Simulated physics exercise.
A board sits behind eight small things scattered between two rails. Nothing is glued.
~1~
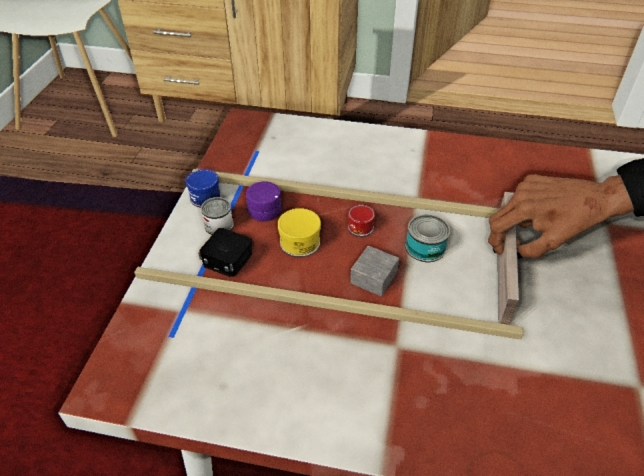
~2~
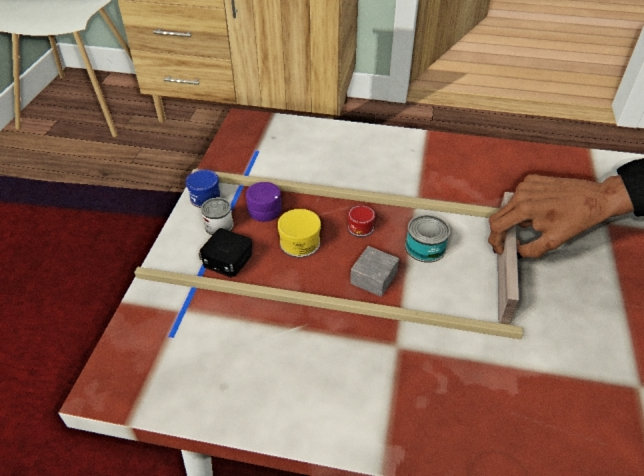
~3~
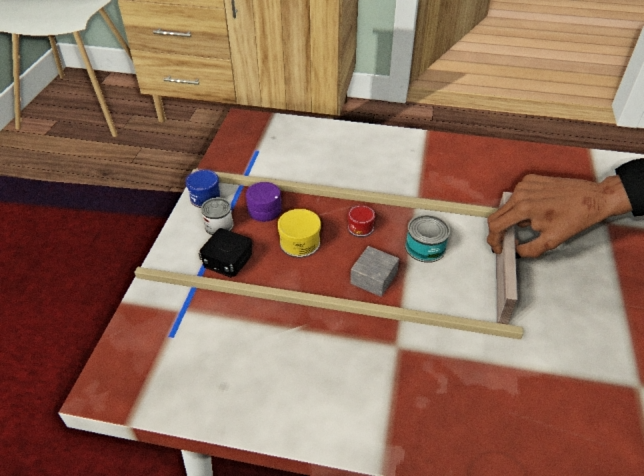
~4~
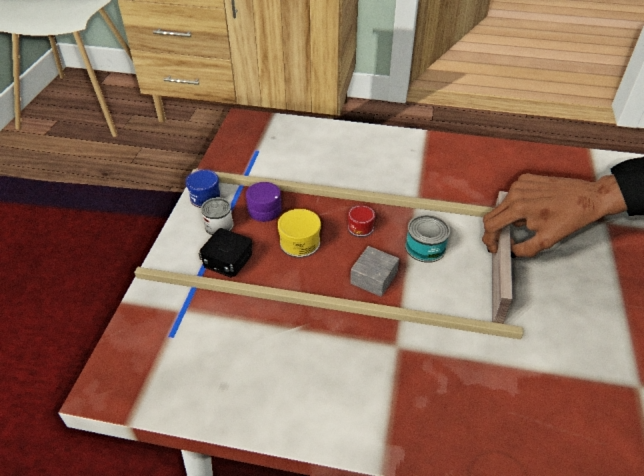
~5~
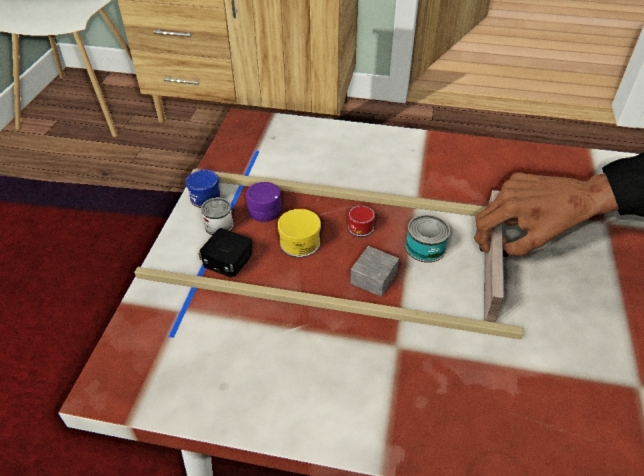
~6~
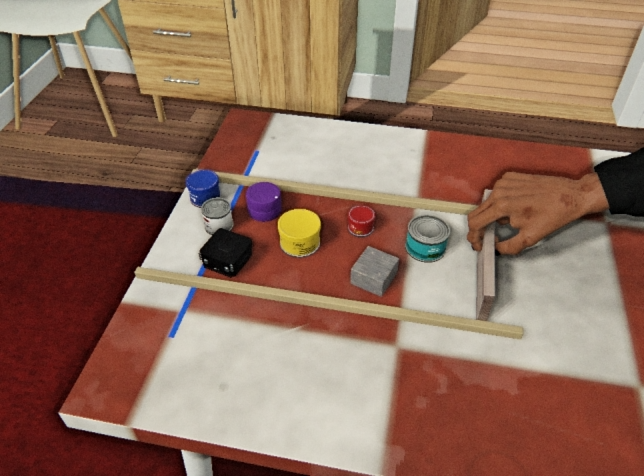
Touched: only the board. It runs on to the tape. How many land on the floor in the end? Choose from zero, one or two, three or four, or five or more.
In the end, one or two land there.
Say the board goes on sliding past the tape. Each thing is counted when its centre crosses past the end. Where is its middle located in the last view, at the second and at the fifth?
Near (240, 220) first, near (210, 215) second.
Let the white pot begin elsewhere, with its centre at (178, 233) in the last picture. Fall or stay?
That white pot is gone.
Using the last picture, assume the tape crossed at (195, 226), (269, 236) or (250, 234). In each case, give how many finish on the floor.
Respectively 5, 0 and 0.
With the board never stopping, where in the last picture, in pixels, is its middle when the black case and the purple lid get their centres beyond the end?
Its middle is about (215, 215) and about (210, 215).
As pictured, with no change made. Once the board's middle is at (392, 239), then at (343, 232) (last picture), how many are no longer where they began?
3 at one spot and 4 at the other.
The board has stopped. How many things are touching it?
3 are in contact with it.
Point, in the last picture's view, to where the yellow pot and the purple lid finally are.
About (172, 219), and the other about (196, 184).
A little later, none off yet; blue pot at rest near (204, 189); white pot at rest near (218, 217); black case at rest near (227, 254).
When it is over, the number that fall off is one or two; down, white pot and blue pot.
